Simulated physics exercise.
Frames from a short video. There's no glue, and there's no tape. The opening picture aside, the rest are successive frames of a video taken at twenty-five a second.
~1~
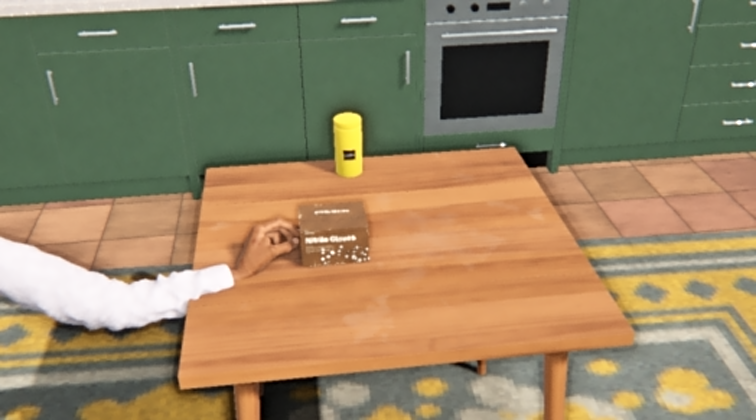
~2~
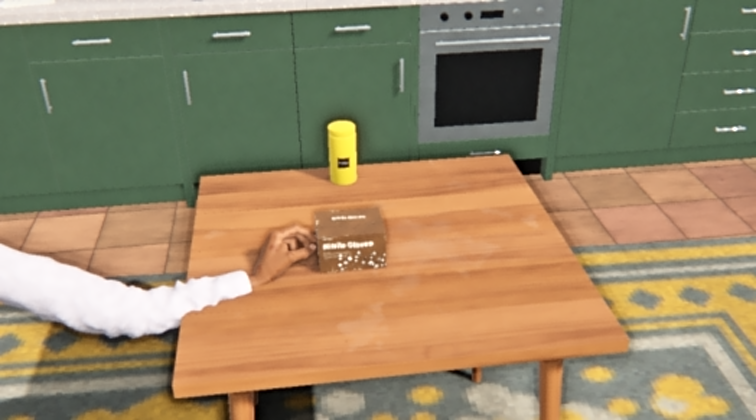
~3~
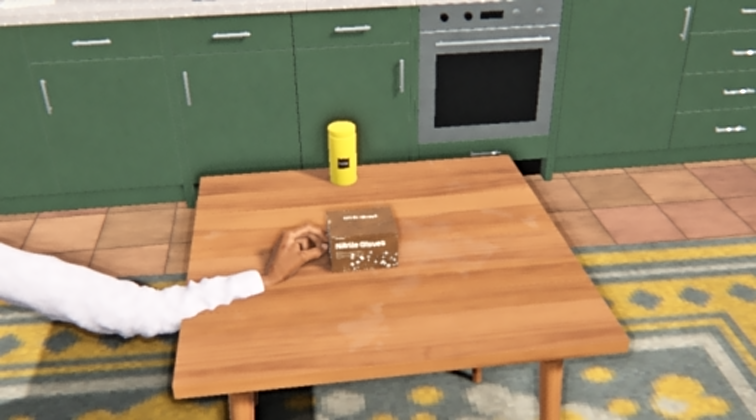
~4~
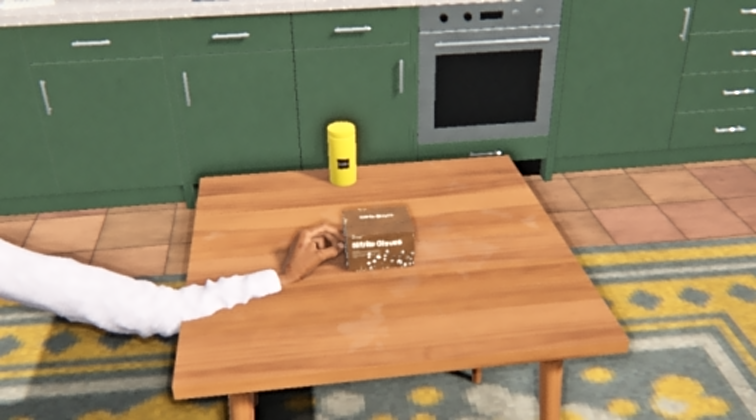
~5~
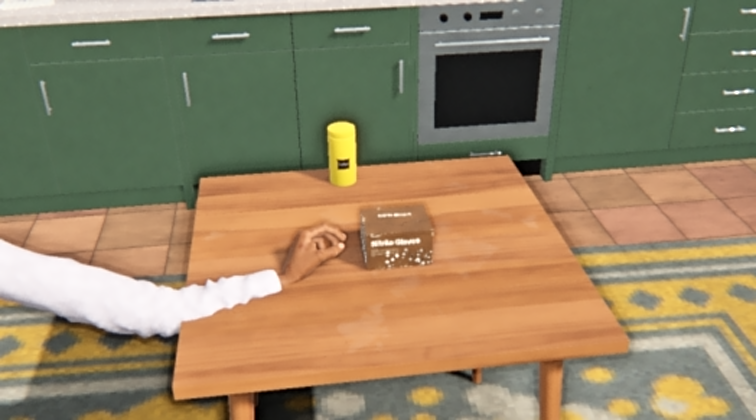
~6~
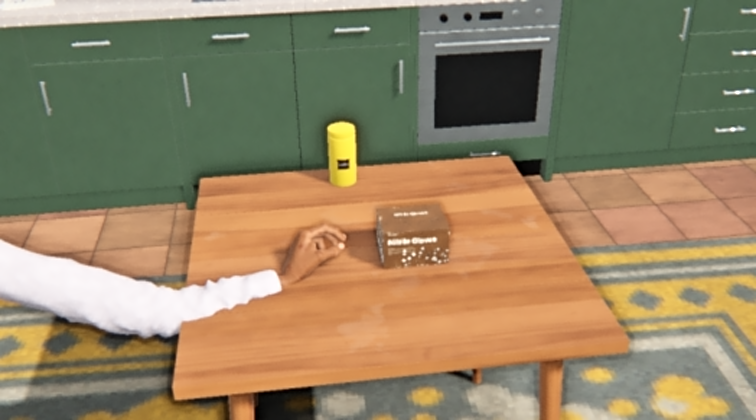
The footage shows a hand pushing a brown box to the right across a wooden table, near a yellow container; the hand then stays still while the box slides a little farther right, opening a gap between them.
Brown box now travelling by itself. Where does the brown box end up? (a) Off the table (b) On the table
Answer: B.
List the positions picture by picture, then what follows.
In the first picture, under the hand; brown box (333, 234).
In the second picture, under the hand; brown box (350, 240).
In the third picture, under the hand; brown box (362, 239).
In the fourth picture, brown box (378, 238).
In the fifth picture, brown box (396, 237) displaced a little.
In the sixth picture, brown box (412, 236) displaced a little.
Then, 0.10 s past the last view, brown box displaced about its own width near (446, 233).
Then, 0.20 s past the last view, brown box displaced about its own width near (470, 231).
Then, 0.30 s past the last view, brown box displaced well along near (484, 230).
Finally, moved from the start, brown box. Final places as the last picture's camera would see them, brown box near (490, 229).
